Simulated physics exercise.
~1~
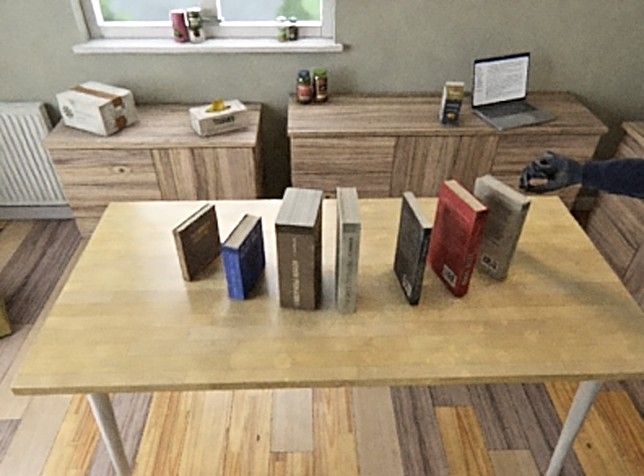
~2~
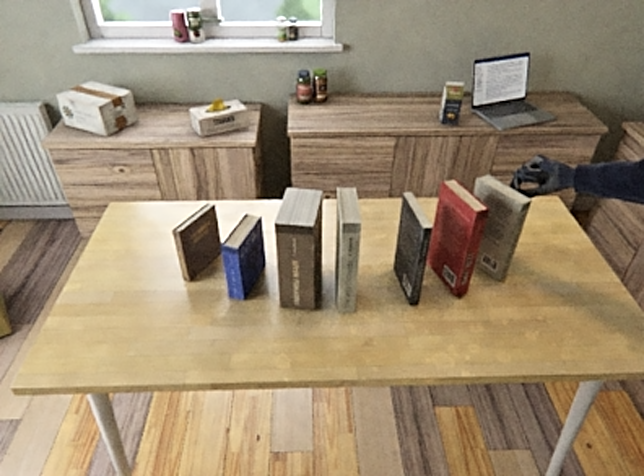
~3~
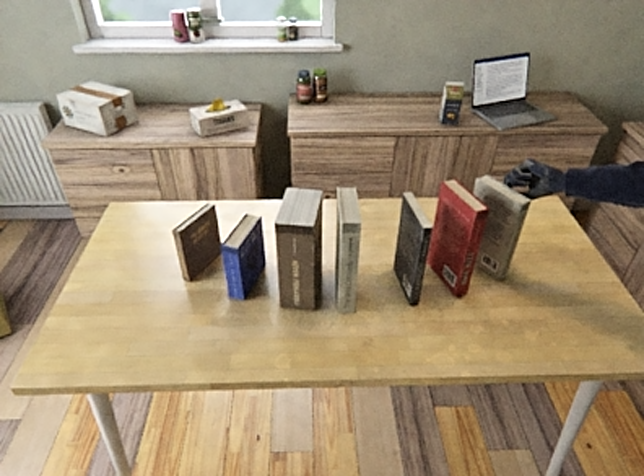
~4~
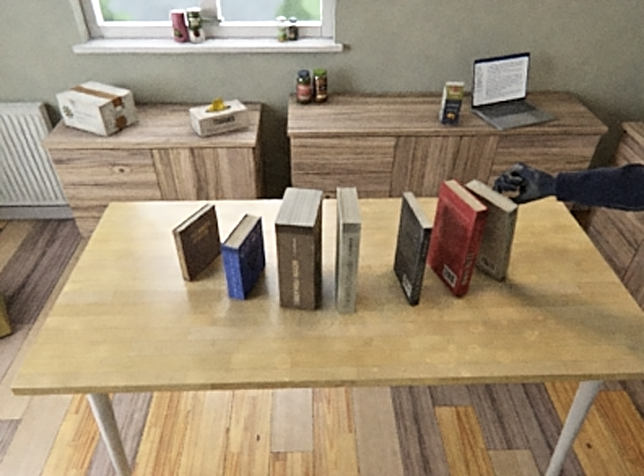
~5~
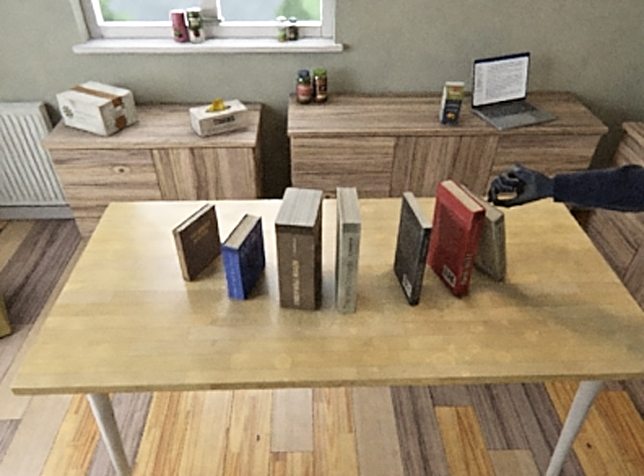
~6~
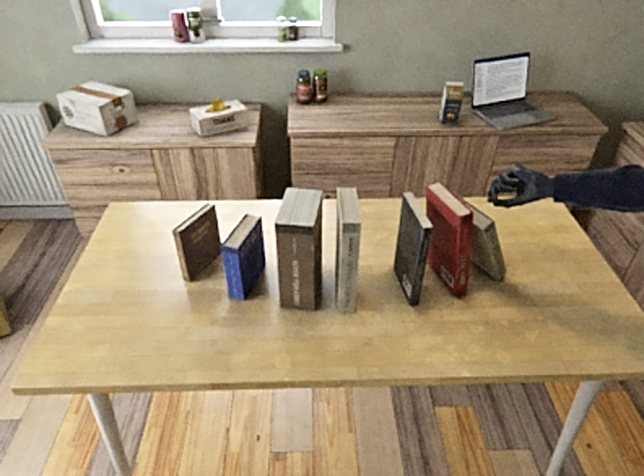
On a wooden table, a gloved hand pushes the rightmost book leftward against the red one, which tilts slightly.
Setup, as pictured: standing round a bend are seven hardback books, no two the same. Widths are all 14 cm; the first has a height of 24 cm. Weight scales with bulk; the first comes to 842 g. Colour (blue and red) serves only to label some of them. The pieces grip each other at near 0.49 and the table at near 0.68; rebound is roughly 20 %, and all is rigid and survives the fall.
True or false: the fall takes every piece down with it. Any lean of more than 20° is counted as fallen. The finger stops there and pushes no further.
True.
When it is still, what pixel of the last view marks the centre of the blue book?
Near (212, 262).
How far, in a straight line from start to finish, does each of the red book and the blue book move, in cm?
The red one ends 20 cm from its start and the blue one 10 cm.
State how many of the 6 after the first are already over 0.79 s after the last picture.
At that moment the count is 5.
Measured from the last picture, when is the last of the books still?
1.0 s, give or take.
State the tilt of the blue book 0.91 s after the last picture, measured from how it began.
Tilt: Approx. 80°.
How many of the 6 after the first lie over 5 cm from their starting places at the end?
6.
Then, 0.17 s after the last picture, 1 of the 6 other books over; red book leaning 29°.
Then, 0.41 s after the last picture, 2 of the 6 other books over; red book leaning 55°.
Then, 0.79 s after the last picture, 5 of the 6 other books over; red book leaning 68°; blue book leaning 34°.
Then, 0.91 s after the last picture, 6 of the 6 other books over; blue book lying flat; red book leaning 67°.
At rest, 6 of the 6 other books over; blue book lying flat; red book leaning 69°. Not one is left standing. As the last picture would show them, middles, blue book near (212, 262), red book near (403, 272).
